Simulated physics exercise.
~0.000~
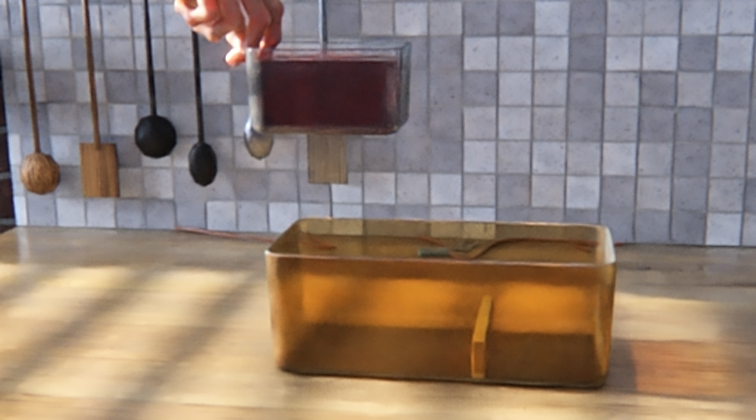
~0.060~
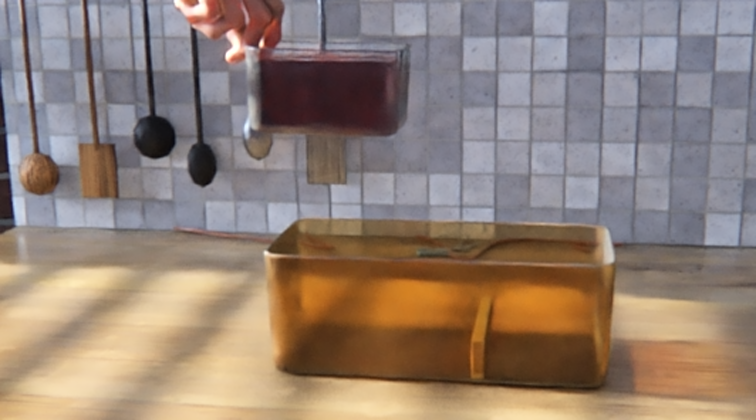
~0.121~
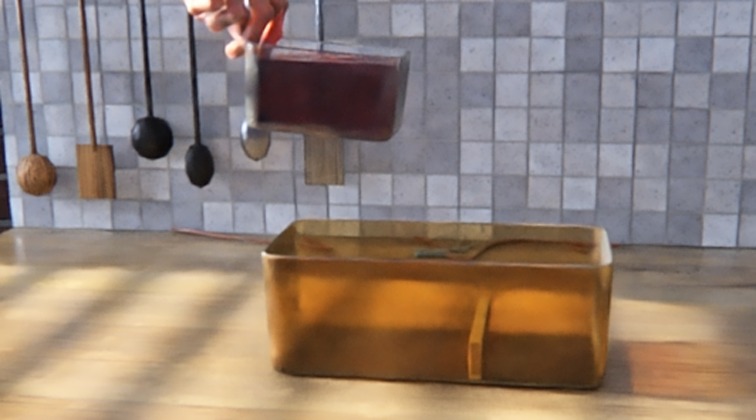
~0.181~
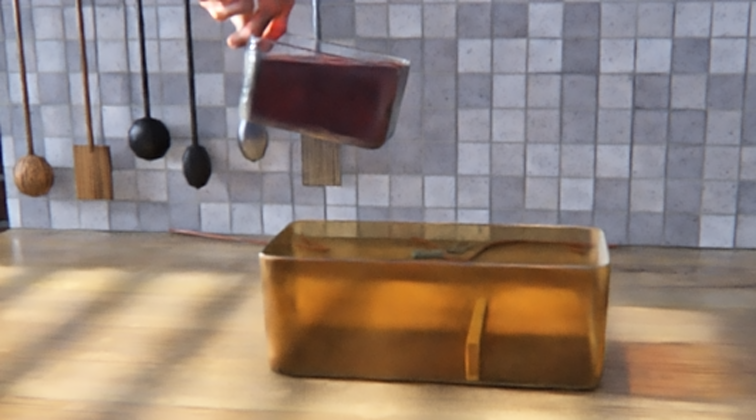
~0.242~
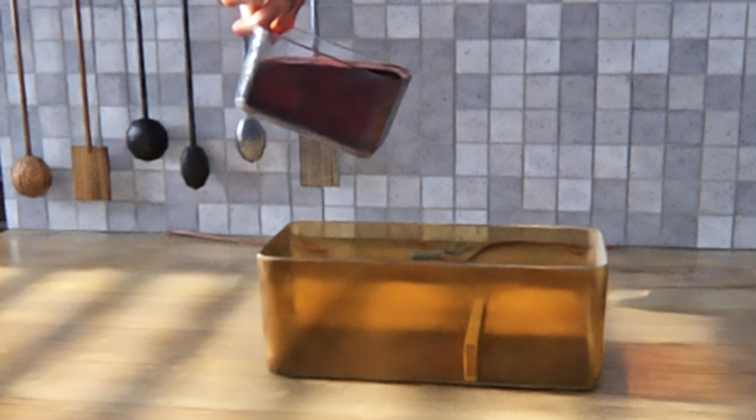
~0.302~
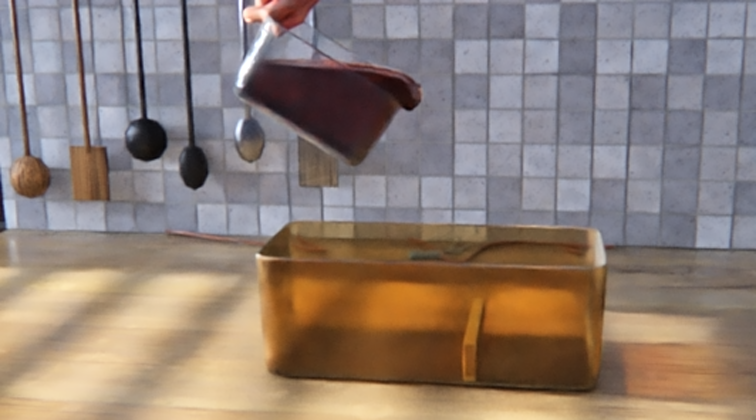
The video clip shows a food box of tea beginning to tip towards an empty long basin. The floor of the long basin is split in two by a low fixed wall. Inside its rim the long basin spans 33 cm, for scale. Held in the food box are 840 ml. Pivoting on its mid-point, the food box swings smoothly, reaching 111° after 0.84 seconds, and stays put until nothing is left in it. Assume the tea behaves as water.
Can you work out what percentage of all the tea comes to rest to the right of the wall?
I would put it at 44 per cent.
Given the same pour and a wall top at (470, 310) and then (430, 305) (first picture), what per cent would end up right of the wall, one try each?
60 % and 80 %.
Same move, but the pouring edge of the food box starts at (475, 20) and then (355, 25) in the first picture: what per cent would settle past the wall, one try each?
70 then 10 %.
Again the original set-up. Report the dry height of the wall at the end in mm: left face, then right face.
About 22 mm on the left, about 16 mm on the right.
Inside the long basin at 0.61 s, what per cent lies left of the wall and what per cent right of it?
About 10 left, about 28 right.
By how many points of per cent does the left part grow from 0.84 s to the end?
Around 10 per cent.
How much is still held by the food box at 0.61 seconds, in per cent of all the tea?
Close to 22 percent of the liquid remains at that time.
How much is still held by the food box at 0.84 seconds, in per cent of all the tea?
4 %.
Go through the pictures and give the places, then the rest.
In the first frame, it leans 0°; its right rim is at (405, 48); the tea meets the walls at (260, 61) and (404, 60); the long basin's rim runs from (282, 237) to (612, 246); the wall's top is at (484, 318).
In the second frame, it leans 1°; its right rim is at (405, 50); the tea meets the walls at (260, 60) and (404, 61).
In the third frame, it leans 6°; its right rim is at (405, 57); the tea meets the walls at (260, 58) and (403, 63).
In the fourth frame, it leans 12°; its right rim is at (405, 67); the tea meets the walls at (259, 60) and (405, 67).
In the fifth frame, it leans 21°; its right rim is at (406, 81); the tea meets the walls at (257, 63) and (408, 74); 1 per cent is over the edge.
In the sixth frame, it leans 32°; its right rim is at (405, 97); the tea meets the walls at (254, 64) and (407, 89); 7 per cent is over the edge.
After 0.61 s the tilt is 92° and 22 per cent is still to pour, 10 is left of the wall and 29 right of it.
After 0.84 s the tilt is 111° and 4 per cent is still to pour, 44 is left of the wall and 47 right of it.
After 1.08 s the tilt is 111° and 0 per cent is still to pour, 53 is left of the wall and 45 right of it.
After 1.34 s the tilt is 111° and 0 per cent is still to pour, 54 is left of the wall and 44 right of it.
In the end 54 per cent lies left of the wall, 44 right of it and 2 outside.
